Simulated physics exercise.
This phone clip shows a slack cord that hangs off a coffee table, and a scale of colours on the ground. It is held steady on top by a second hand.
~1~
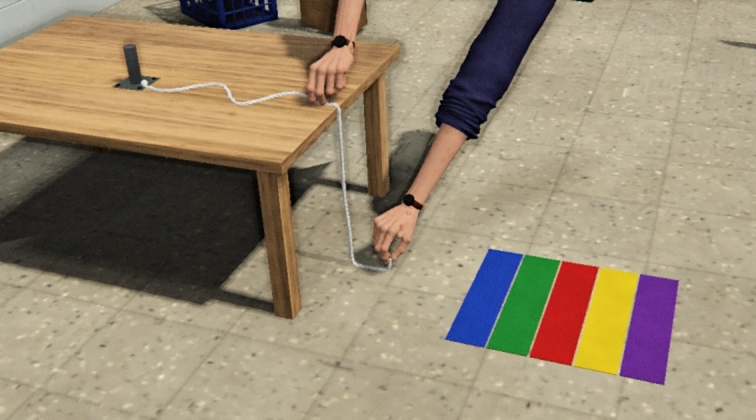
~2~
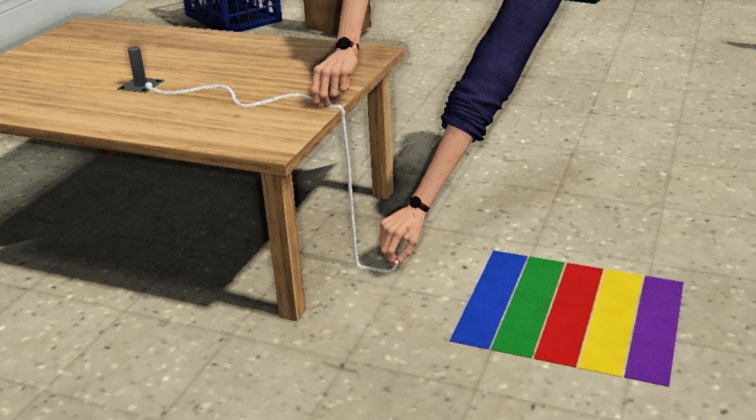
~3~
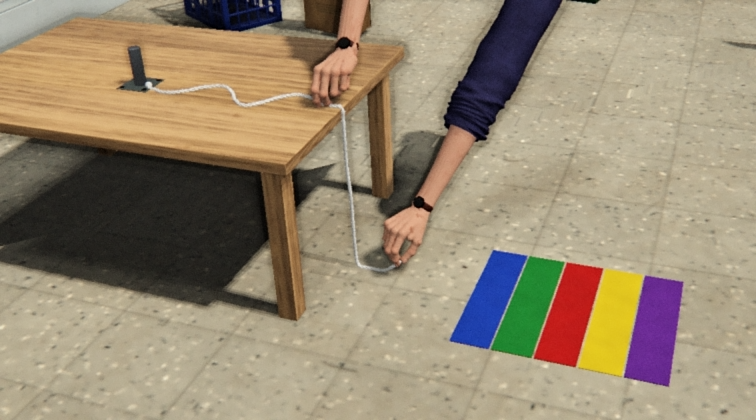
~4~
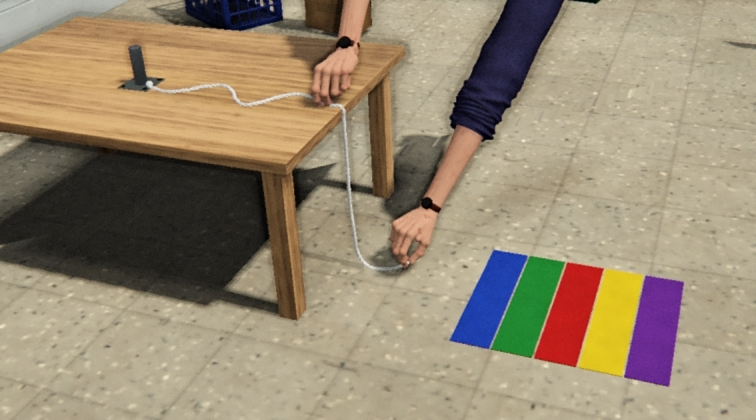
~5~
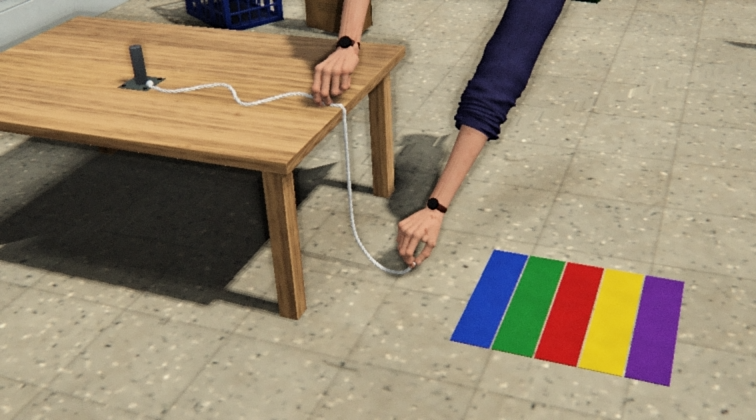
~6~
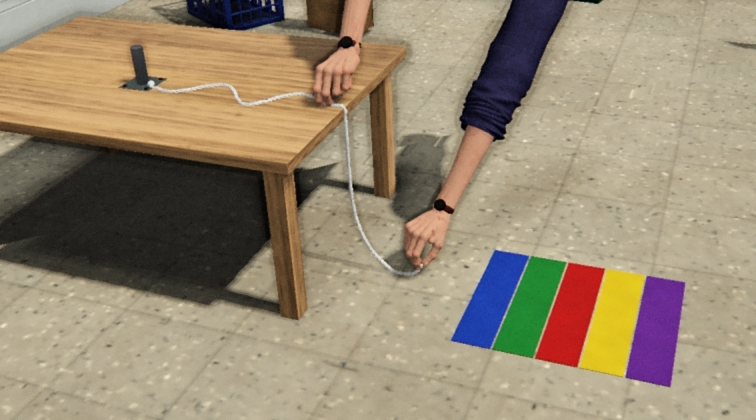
A hand held the loose end of a white cord just above the floor and drew it slightly right, toward some coloured stripes, while another hand stayed on the wooden table's edge.
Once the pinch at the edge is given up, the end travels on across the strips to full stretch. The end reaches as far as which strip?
As far as the red strip.
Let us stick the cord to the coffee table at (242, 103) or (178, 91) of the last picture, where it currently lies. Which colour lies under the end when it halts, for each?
It would be green; red.
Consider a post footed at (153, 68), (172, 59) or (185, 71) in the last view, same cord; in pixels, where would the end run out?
The spots are near (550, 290), (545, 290) and (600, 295).
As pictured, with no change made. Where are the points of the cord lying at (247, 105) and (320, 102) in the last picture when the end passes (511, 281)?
At (285, 99), then (351, 131).
A little later, end near (511, 281); over blue.
Next, end near (550, 288); over green.
When it is tight, end near (574, 292); over red. It gets as far as the red strip.
